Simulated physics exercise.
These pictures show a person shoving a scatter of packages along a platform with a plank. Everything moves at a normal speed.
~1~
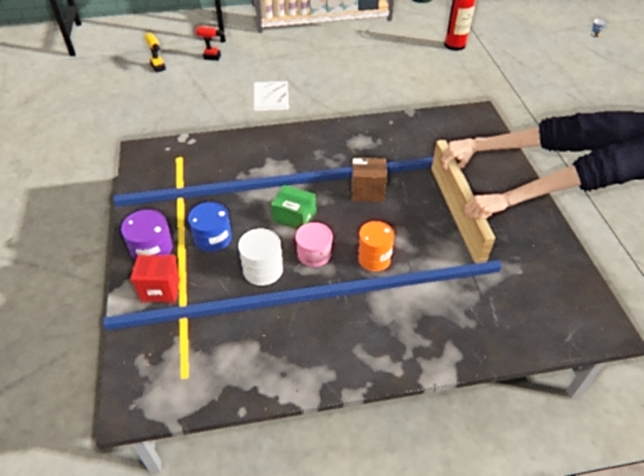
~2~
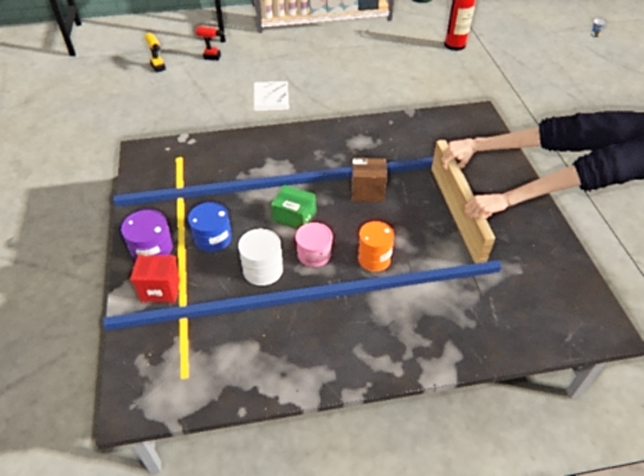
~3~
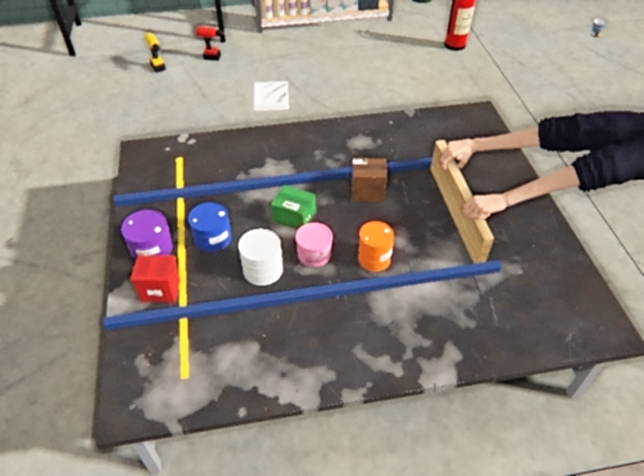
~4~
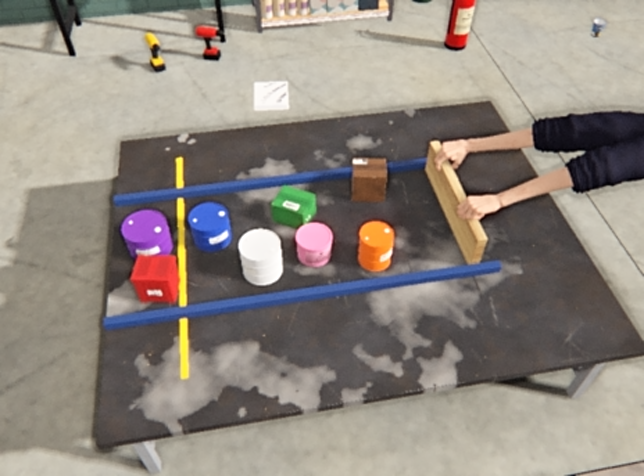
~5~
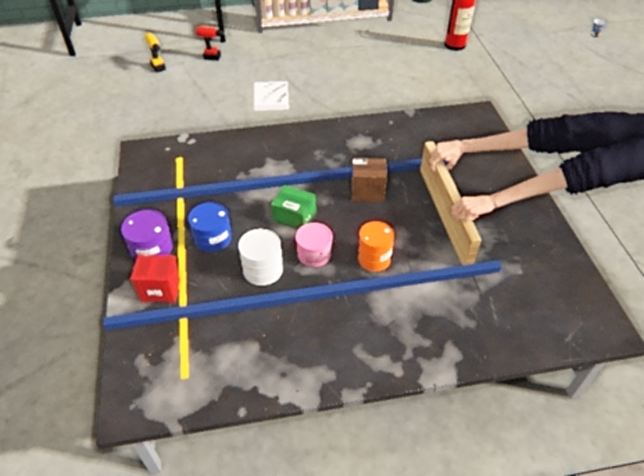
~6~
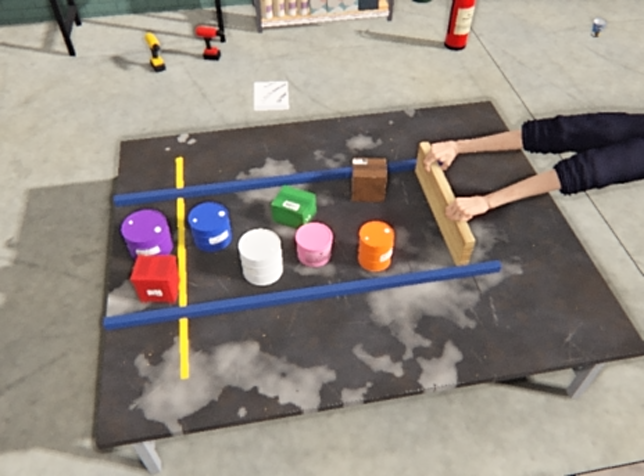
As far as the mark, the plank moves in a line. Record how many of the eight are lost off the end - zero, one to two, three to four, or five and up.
Lost off the end: One to two.
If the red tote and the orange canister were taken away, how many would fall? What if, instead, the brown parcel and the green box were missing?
That gives 1 in the first case, then 1 in the second.
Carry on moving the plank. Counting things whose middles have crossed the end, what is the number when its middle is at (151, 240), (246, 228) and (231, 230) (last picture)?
The counts would come out as 4, 0 and 0.
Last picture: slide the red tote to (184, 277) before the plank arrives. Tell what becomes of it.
It goes off the edge.
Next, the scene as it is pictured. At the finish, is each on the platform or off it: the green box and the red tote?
The green box stays put and the red tote drops away.
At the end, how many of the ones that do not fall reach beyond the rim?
The count is 1.
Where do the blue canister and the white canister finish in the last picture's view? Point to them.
Look around (121, 239) for the first and around (127, 276) for the second.
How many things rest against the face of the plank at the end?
That makes 4.
Soon after, none off yet; purple canister at rest near (148, 237); red tote at rest near (157, 280); blue canister at rest near (211, 227).
By the end, the number that fall off is one or two; fallen, red tote and purple canister.
